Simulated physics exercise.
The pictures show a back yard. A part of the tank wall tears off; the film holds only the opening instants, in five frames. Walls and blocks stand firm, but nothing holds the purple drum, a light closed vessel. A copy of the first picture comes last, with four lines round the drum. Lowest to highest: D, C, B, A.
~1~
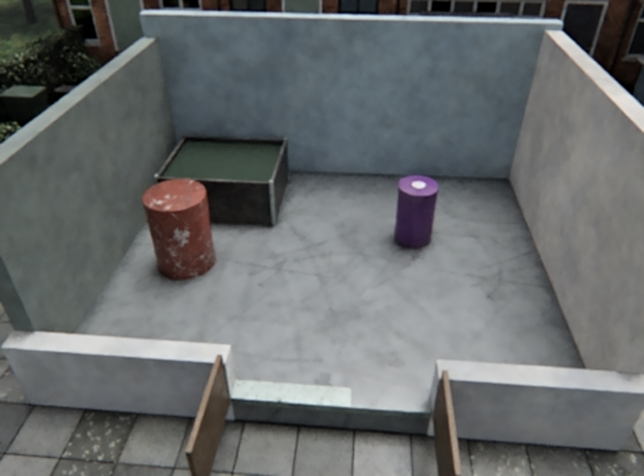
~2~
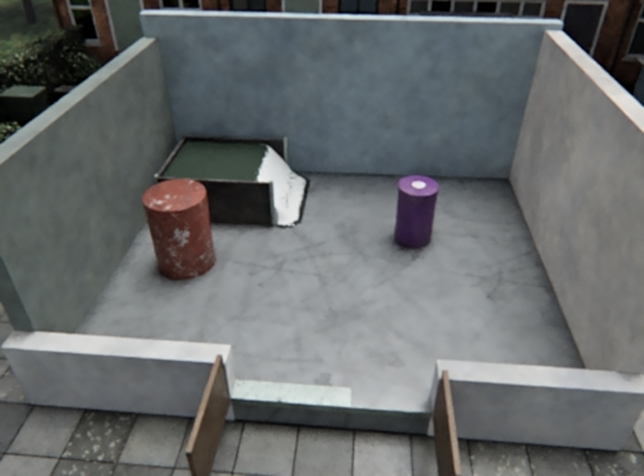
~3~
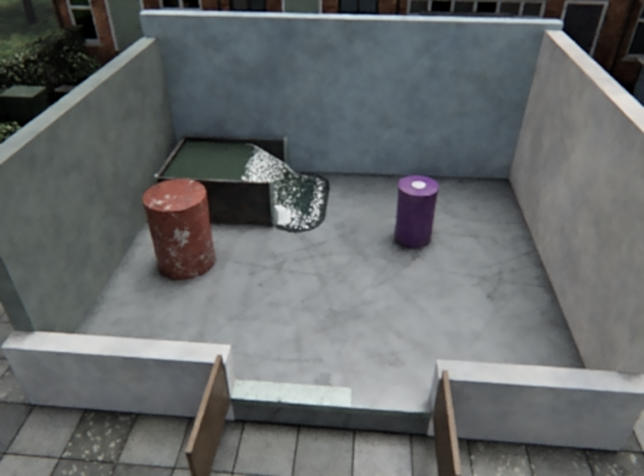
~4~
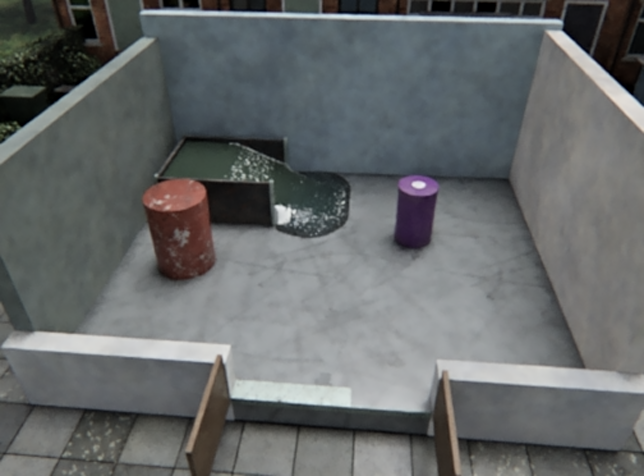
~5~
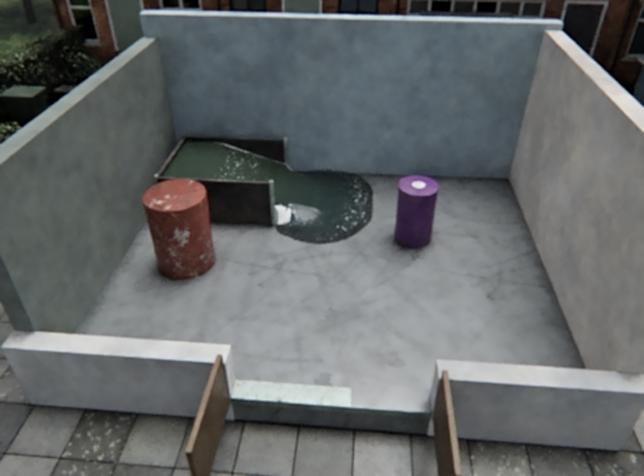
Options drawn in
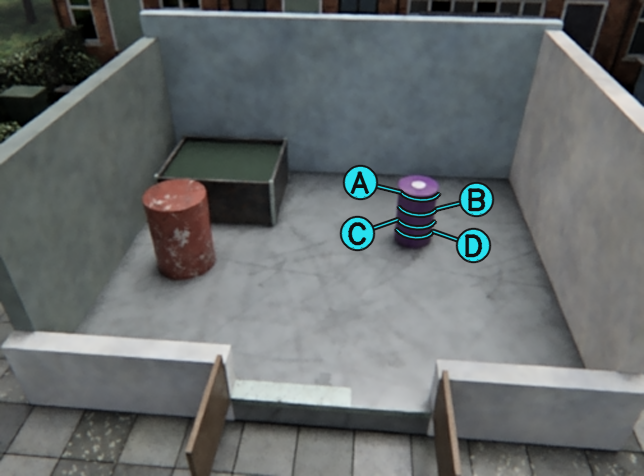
In a walled back yard, dark water pours from a tank and spreads rightward across the ground.
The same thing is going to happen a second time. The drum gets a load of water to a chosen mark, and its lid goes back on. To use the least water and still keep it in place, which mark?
That is line C.
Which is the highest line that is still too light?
The answer is D.
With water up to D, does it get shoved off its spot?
Yes, it does.
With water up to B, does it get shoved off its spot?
No, that is safe.
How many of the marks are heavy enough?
Three.
In cyan, A at (420, 199); B at (418, 215); C at (416, 227); D at (415, 237); from the bottom up D, C, B, A.
For line A, it does not move.
For line B, it does not move.
For line C, it does not move.
For line D, it is pushed about half its own width away.
